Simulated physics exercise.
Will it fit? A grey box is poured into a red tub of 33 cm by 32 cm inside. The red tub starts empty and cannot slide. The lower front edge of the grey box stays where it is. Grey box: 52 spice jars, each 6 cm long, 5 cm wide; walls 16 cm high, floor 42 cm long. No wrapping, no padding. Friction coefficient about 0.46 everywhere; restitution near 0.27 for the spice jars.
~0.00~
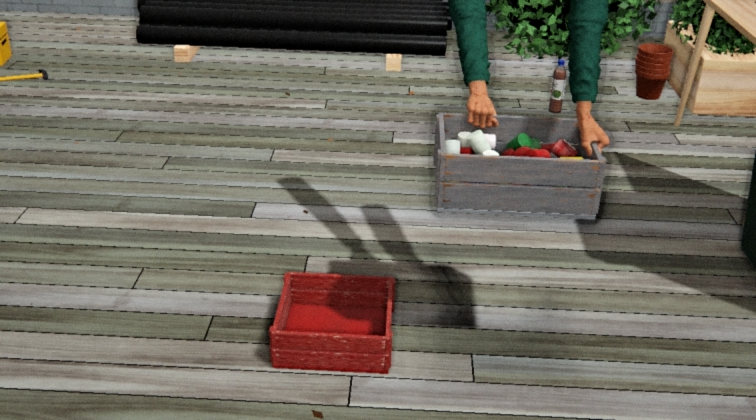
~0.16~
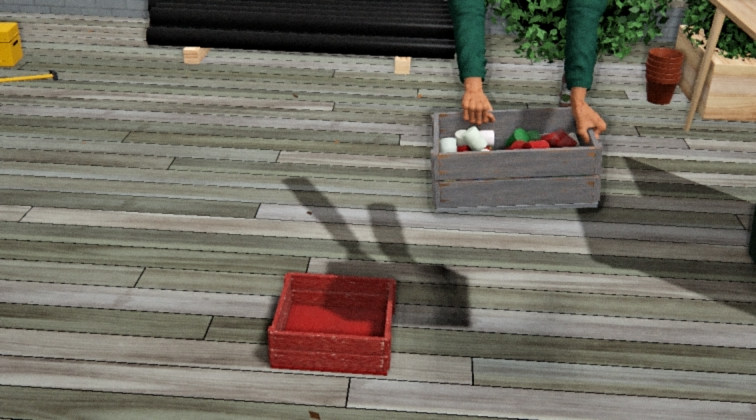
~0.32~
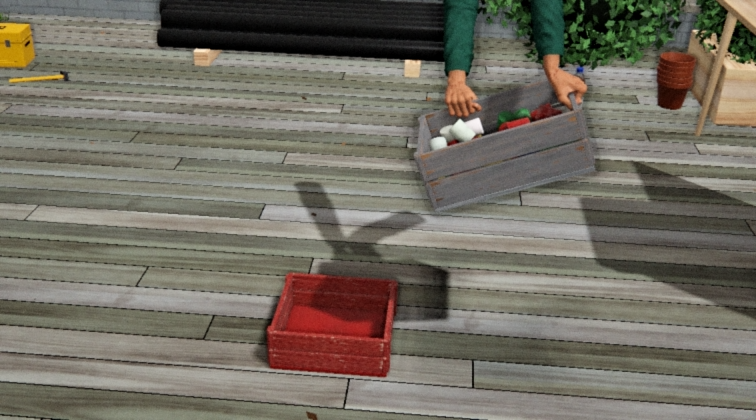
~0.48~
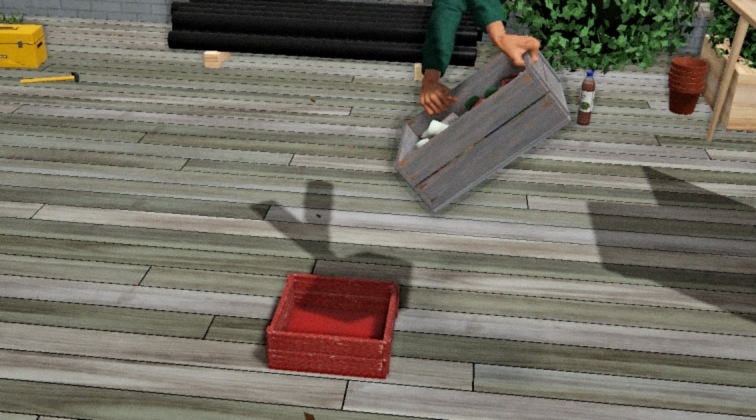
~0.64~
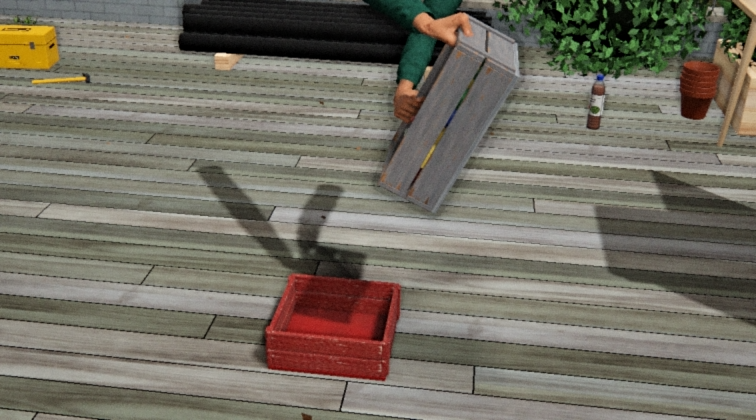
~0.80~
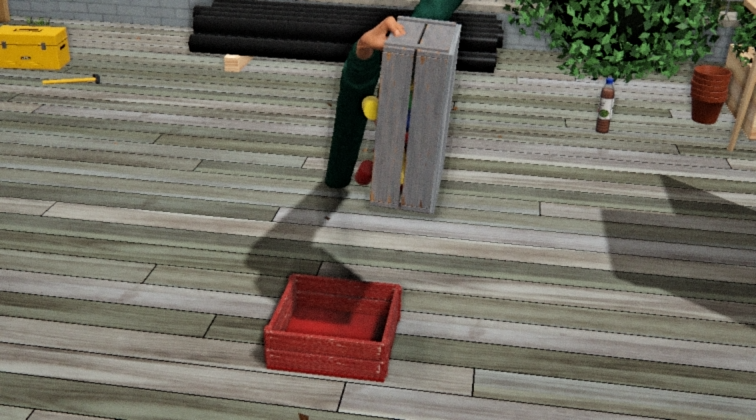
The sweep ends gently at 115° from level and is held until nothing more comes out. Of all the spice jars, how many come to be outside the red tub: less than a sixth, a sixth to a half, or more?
Expect a sixth to a half of the load outside the red tub.
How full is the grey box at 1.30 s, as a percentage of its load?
Some 20 per cent.
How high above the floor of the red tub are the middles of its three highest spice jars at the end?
About 10 cm.
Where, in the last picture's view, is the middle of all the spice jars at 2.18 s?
Around (314, 331).
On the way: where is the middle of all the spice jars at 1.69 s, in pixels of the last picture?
Around (316, 327).
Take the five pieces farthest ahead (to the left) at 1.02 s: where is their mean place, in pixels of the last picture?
Near (297, 261).
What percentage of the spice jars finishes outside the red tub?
Some 25 per cent of them.
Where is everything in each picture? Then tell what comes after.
In the first frame (places track the rim corner closest to us here; the camera moves round a little), grey box (599, 161); red tub (385, 337); tipped 0°; all still inside.
In the second frame, grey box (595, 147); tipped 6°.
In the third frame, grey box (574, 111); tipped 21°.
In the fourth frame, grey box (526, 71); tipped 42°.
In the fifth frame, grey box (455, 48); tipped 65°.
In the sixth frame, grey box (383, 51); red tub (381, 343); tipped 87°; 2 out, the lowest jar at (366, 173).
After 1.02 s, tilt 109°; 31 still in the grey box, 1 in the red tub and 20 in the air.
After 1.30 s, tilt 115°; 10 still in the grey box, 21 in the red tub, 8 outside the red tub and 13 in the air.
After 1.69 s, tilt 115°; 1 still in the grey box, 33 in the red tub, 13 outside the red tub and 5 in the air.
Outcome (at 2.18 s), 39 in the red tub and 13 outside the red tub. Asked share, 13 of 52, 25 per cent.
